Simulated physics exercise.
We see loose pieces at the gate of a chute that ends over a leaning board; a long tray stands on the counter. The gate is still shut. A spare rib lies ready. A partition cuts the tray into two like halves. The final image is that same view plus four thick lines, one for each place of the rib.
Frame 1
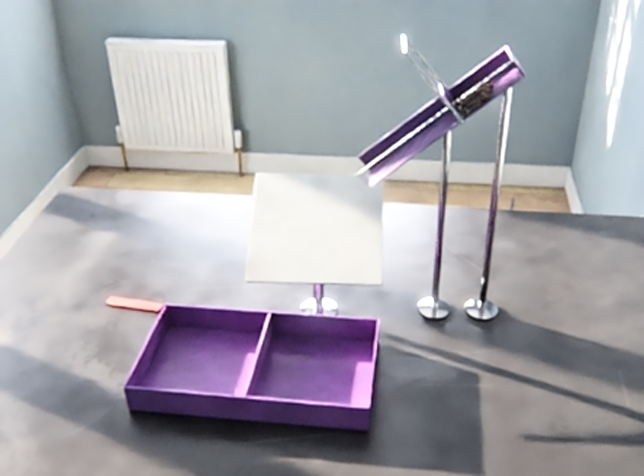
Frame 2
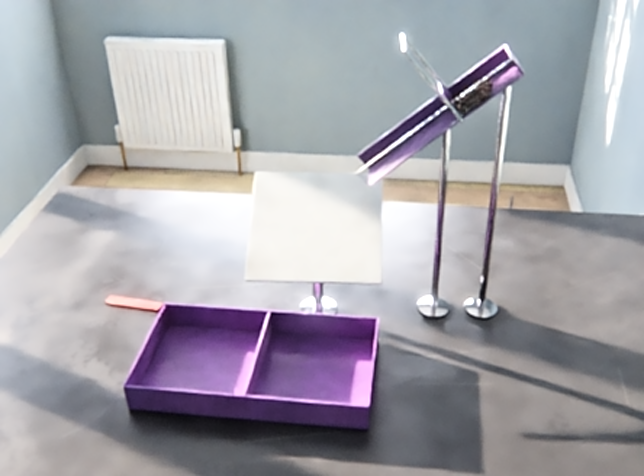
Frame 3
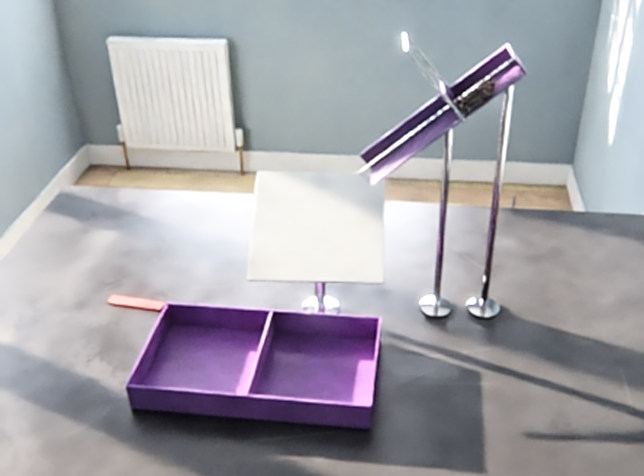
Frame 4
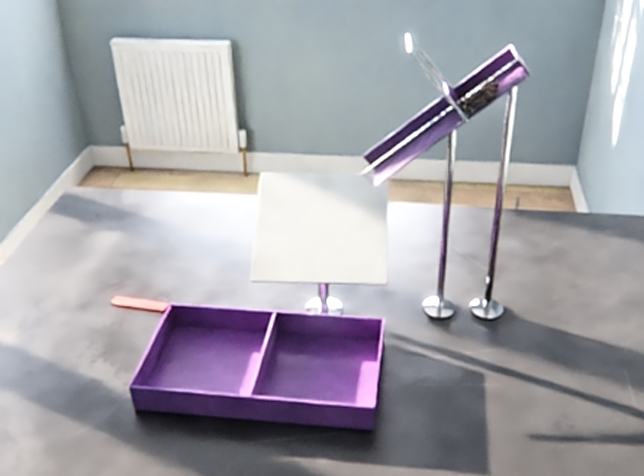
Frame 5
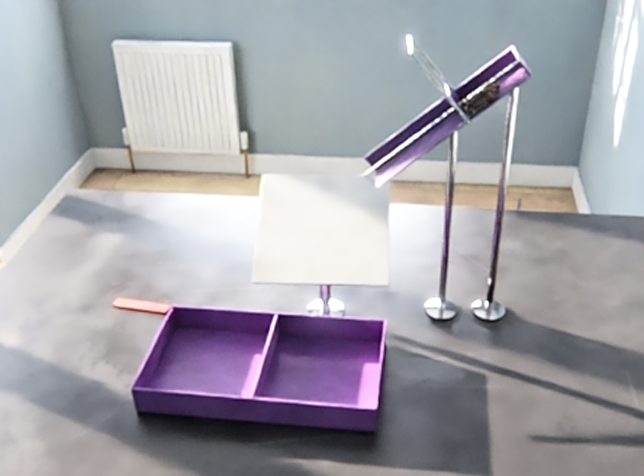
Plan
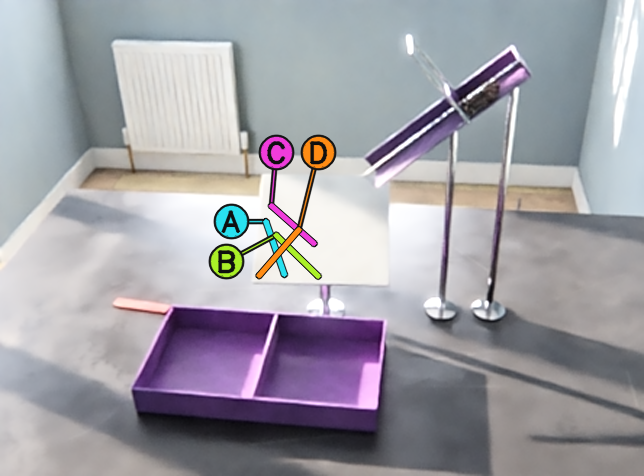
A purple tray with two equal compartments sat on a grey counter beside a tilted white board, below a sloping purple chute holding small dark pieces; nothing moved except the view, which shifted very slightly.
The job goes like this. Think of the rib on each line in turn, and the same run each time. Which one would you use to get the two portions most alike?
Line D does it best.
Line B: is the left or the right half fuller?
The right half.
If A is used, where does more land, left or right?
The right half.
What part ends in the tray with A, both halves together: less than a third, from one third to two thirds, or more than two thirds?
Line A gives more than two thirds.
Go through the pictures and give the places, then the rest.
In the first picture, load behind the gate at (468, 96), allspice berries; lip of the chute at (370, 179), sloping fairly steeply.
In the second picture, middle of the board at (316, 225), tilted fairly steeply; middle of its low edge at (313, 282); of its high edge at (319, 173).
In the third picture, front corners of the tray at (126, 385) and (370, 406); front end of its middle wall at (246, 395); gate still shut at (445, 91).
In the fourth picture, middle of the load at (472, 95); lip at (375, 178).
In the fifth picture, middle of the load at (474, 96); lip at (376, 180).
On the marked copy, line A from (265, 221) to (284, 274); line B from (276, 235) to (318, 276); line C from (271, 205) to (314, 243); line D from (299, 229) to (259, 275).
With A, of what is caught, a stray few in the left half, nearly all in the right.
With B, of what is caught, a small part in the left half, nearly all in the right.
With C, of what is caught, a stray few in the left half, nearly all in the right.
With D, of what is caught, about two thirds in the left half, about a third in the right.
